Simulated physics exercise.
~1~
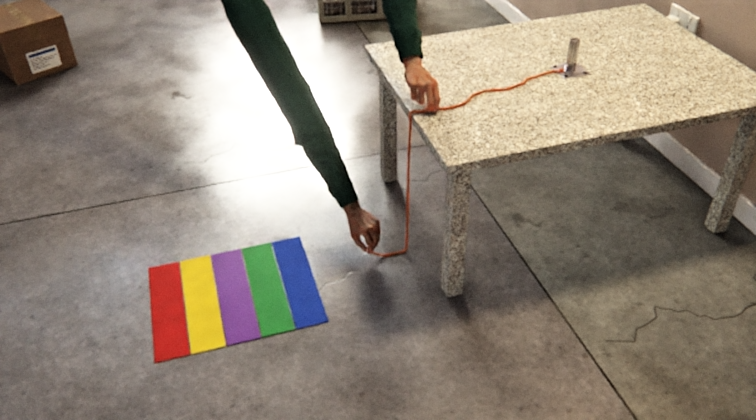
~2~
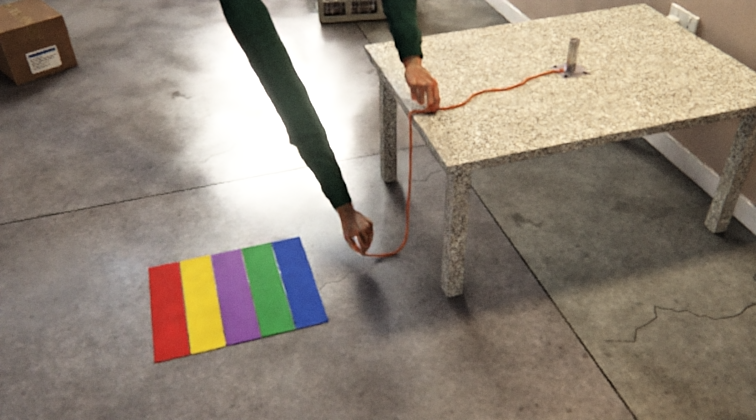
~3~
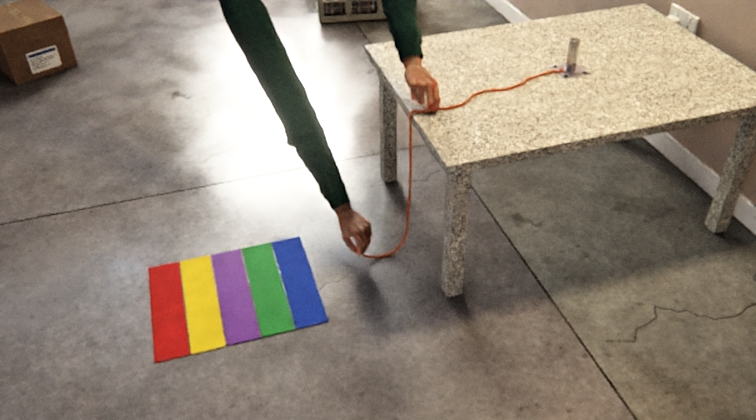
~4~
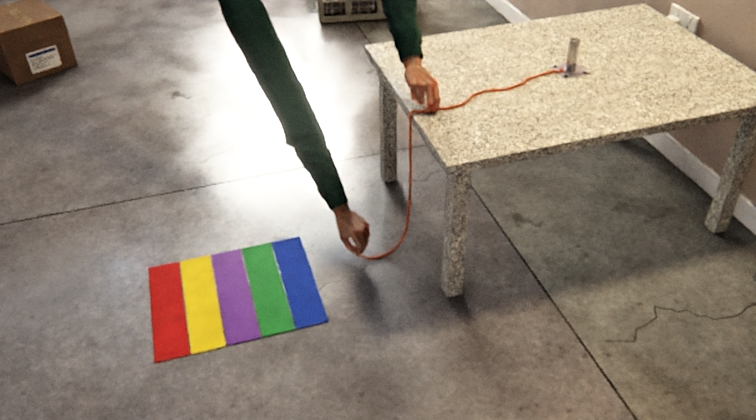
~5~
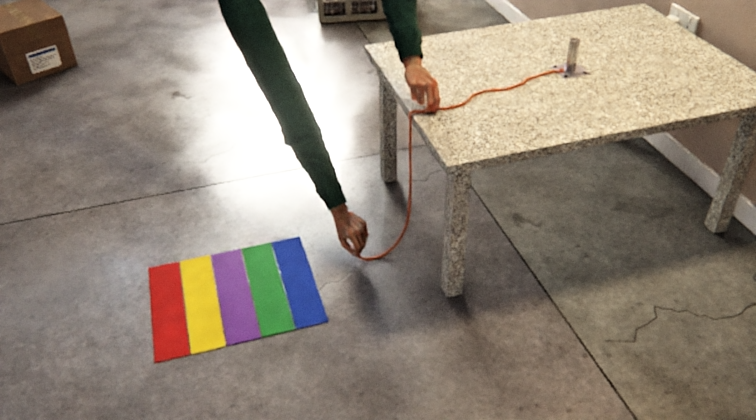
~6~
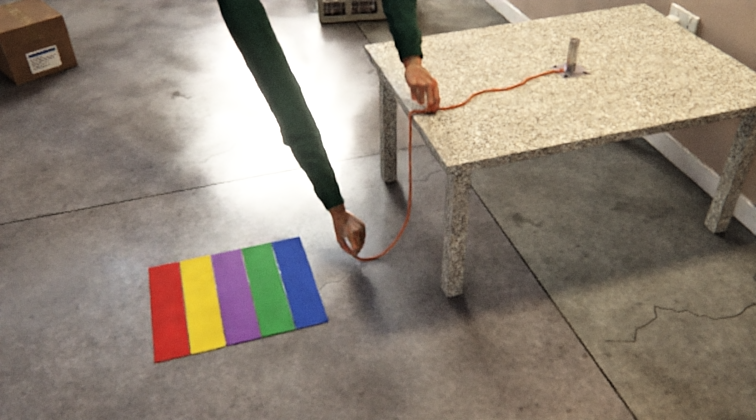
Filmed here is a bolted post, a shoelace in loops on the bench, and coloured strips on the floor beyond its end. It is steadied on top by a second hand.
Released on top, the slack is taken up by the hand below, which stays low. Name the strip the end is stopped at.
Green.
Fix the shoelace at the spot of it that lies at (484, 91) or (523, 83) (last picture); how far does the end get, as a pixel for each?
(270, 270), then (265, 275).
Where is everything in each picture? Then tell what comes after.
The first picture shows end (367, 251); blue (307, 308); green (274, 316); purple (241, 324); yellow (206, 332); red (171, 340).
The second picture shows end (360, 252); shoelace through (540, 75) (491, 90) (443, 109) (411, 145) (409, 194) (405, 242).
The third picture shows end (358, 252).
The fourth picture shows end (356, 253); shoelace through (540, 75) (491, 90) (443, 109) (410, 145) (410, 194) (400, 242).
The fifth picture shows end (355, 253).
The sixth picture shows end (352, 254); shoelace through (540, 75) (491, 90) (443, 109) (410, 145) (410, 194) (395, 242).
A little later, end near (319, 261); short of the strips.
Next, end near (282, 269); over blue.
When it is tight, end near (261, 274); over green. The end stops over the green strip.
